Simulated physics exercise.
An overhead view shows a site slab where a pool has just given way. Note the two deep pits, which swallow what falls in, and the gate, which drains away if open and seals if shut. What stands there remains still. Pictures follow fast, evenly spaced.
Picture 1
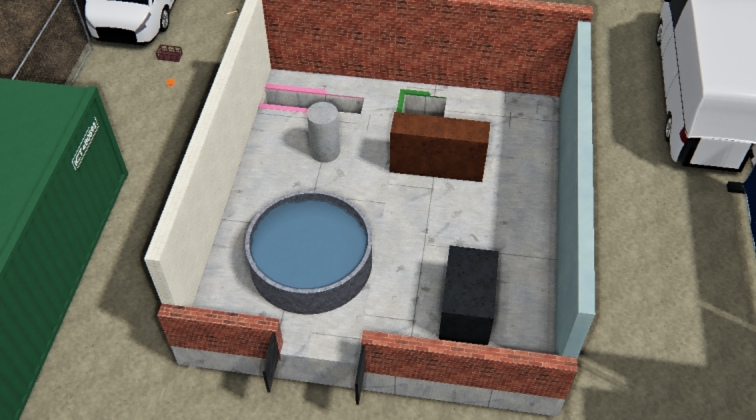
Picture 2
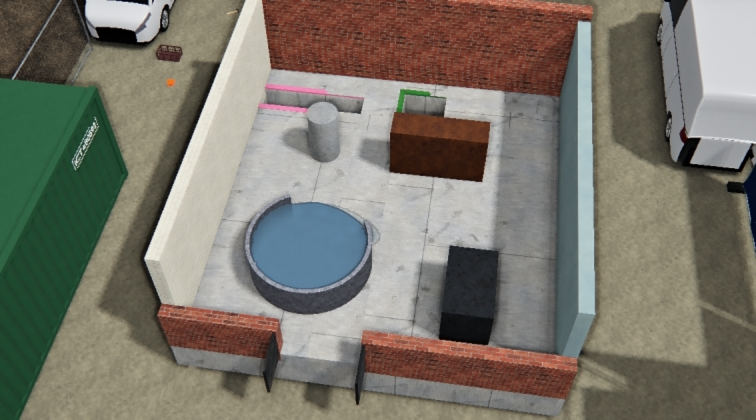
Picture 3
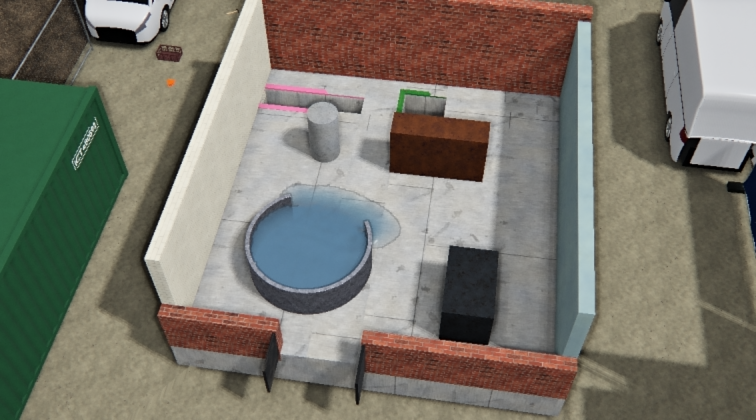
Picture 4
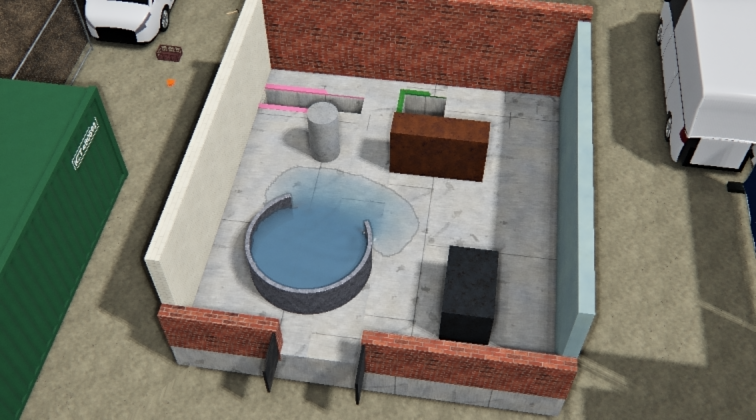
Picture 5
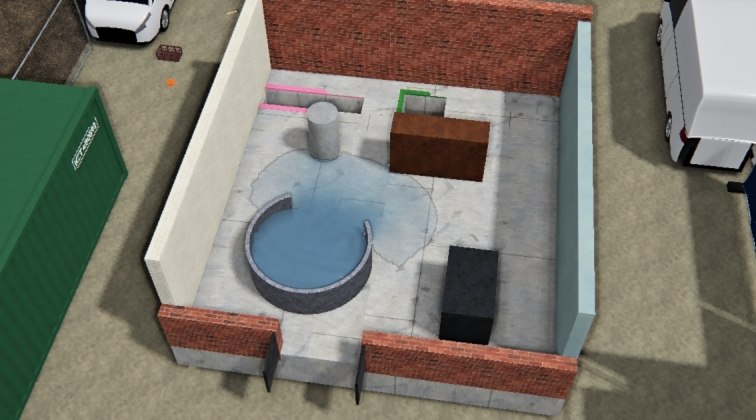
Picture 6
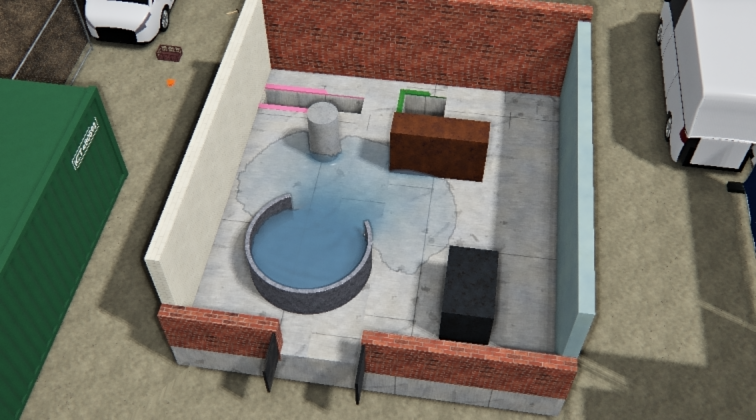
A round, dark-walled pool of blue water stands left of centre on a pale slab, seen from a fixed view high above. Around it are a grey cylinder, a brown block, a black box, two pits edged pink and green at the back, and brick, cream and pale blue walls. The pool's far side opens, and water spreads backward and rightward, reaching around the cylinder.
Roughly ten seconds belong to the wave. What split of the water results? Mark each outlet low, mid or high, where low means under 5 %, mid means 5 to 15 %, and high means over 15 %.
Marks - gate: Low, green pit: High, pink pit: High.
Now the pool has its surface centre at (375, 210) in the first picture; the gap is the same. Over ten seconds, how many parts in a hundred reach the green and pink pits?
After ten seconds: Green pit at 14 percent, pink pit at 25 percent.
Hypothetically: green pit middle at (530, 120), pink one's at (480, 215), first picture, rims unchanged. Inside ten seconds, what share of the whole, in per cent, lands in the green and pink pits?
Of everything, green catches 15 per cent while pink catches 20 per cent.
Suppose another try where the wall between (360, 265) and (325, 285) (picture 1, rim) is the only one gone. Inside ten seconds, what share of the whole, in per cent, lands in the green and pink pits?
Green 4 %, pink 2 %.
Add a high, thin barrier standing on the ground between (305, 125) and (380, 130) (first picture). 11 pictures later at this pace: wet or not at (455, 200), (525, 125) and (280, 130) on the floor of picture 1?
As listed: Flooded, no water, covered.
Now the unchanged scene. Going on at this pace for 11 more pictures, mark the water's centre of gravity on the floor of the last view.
At about (351, 207).
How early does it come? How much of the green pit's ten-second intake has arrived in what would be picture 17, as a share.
Something like 25 in a hundred.
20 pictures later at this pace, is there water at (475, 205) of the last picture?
Verdict: That spot is submerged.
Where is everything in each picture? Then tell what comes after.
The first picture shows still water in the pool at (309, 242).
In the second picture, water pours out on the pool's far side and has run to a hidden place.
In the third picture, the front is at (286, 194), out from the gap on the pool's far side.
In the fourth picture, water pours out on the pool's far side and has run to (285, 177).
In the fifth picture, water pours out on the pool's far side and has run to (297, 153).
In the sixth picture, water pours out on the pool's far side and has run to (299, 136).
A moment on, water covers 35 % of the floor; the gate 0 %, the green pit 1 %, the pink pit 1 %.
Next, water covers 40 % of the floor; the gate 0 %, the green pit 5 %, the pink pit 4 %.
Then, water covers 60 % of the floor; the gate 0 %, the green pit 11 %, the pink pit 13 %.
Later, water covers 80 % of the floor; the gate 0 %, the green pit 15 %, the pink pit 24 %.
In the end, water covers 90 % of the floor; the gate 1 %, the green pit 20 %, the pink pit 32 %.
